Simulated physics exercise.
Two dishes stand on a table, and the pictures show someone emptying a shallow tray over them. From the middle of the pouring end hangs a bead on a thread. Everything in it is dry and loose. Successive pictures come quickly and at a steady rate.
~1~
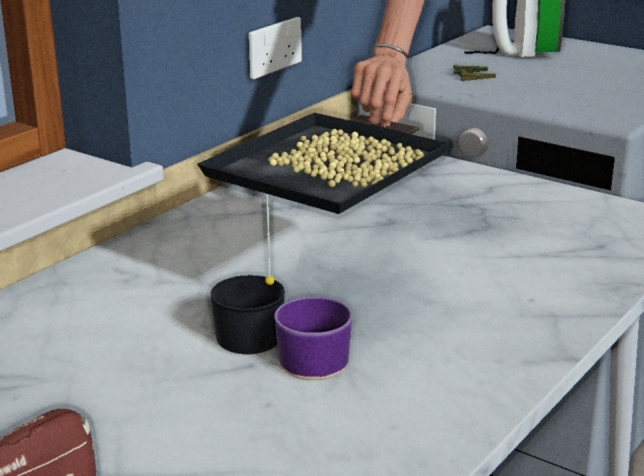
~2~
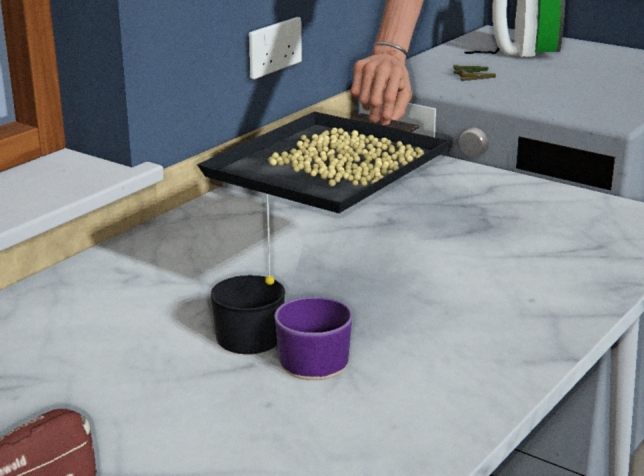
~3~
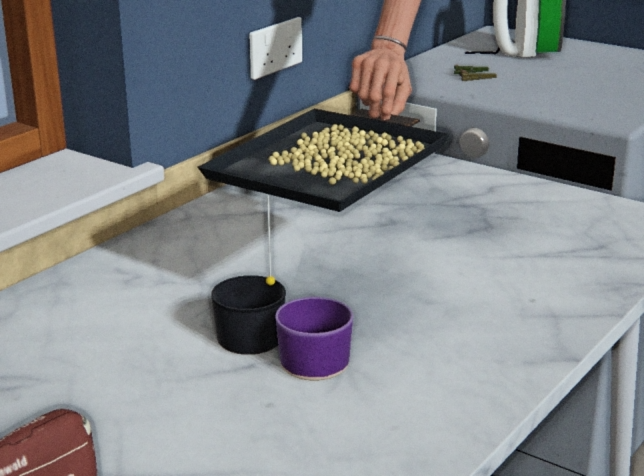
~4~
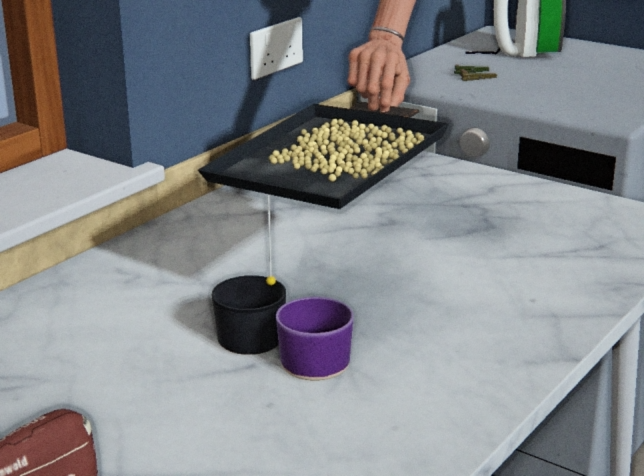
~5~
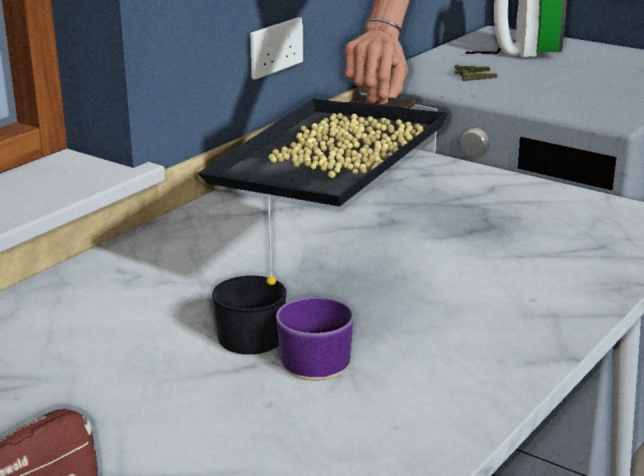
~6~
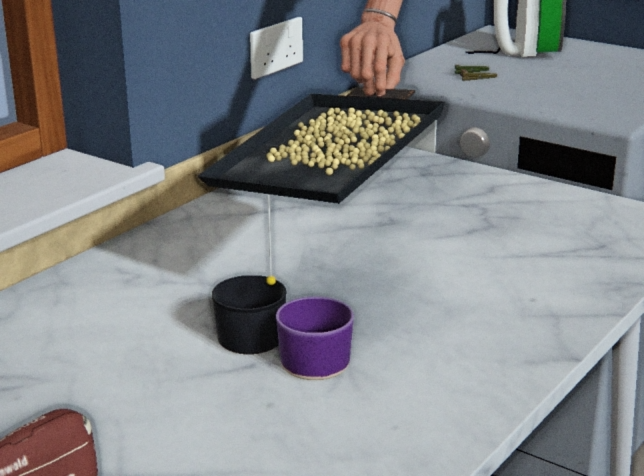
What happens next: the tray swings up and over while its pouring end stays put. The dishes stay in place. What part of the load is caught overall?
Dishes miss most.
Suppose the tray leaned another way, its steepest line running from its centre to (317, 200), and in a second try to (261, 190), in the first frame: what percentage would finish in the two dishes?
The first try gives close to 80 per cent, the second close to 30 per cent.
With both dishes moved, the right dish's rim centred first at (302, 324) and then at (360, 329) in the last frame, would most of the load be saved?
Together the dishes get less than a half first, then less than a half.
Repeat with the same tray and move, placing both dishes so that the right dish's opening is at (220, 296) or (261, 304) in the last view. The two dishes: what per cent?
You'd get near 30 per cent and afterwards near 70 per cent.
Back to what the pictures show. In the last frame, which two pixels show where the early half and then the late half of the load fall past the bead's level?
Around (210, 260) and then (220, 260).
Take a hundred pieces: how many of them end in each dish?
In the left dish 10 per cent comes to rest, in the right dish 0 per cent.
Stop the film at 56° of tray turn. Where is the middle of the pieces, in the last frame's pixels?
Somewhere about pixel (230, 187).
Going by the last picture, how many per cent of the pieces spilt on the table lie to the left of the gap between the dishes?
I make it about 90 percent or so.
Soon after the last picture, tray tipped steeply; most on the tray; a stray few in the left dish; about a quarter outside both; a small part in the air.
A little later, tray tipped right over; a stray few on the tray; a small part in the left dish; most outside both; a small part in the air.
Later still, tray tipped past a quarter turn; a small part in the left dish; nearly all outside both.
At rest, tray tipped past a quarter turn; none in the right dish; a small part in the left dish; nearly all outside both.
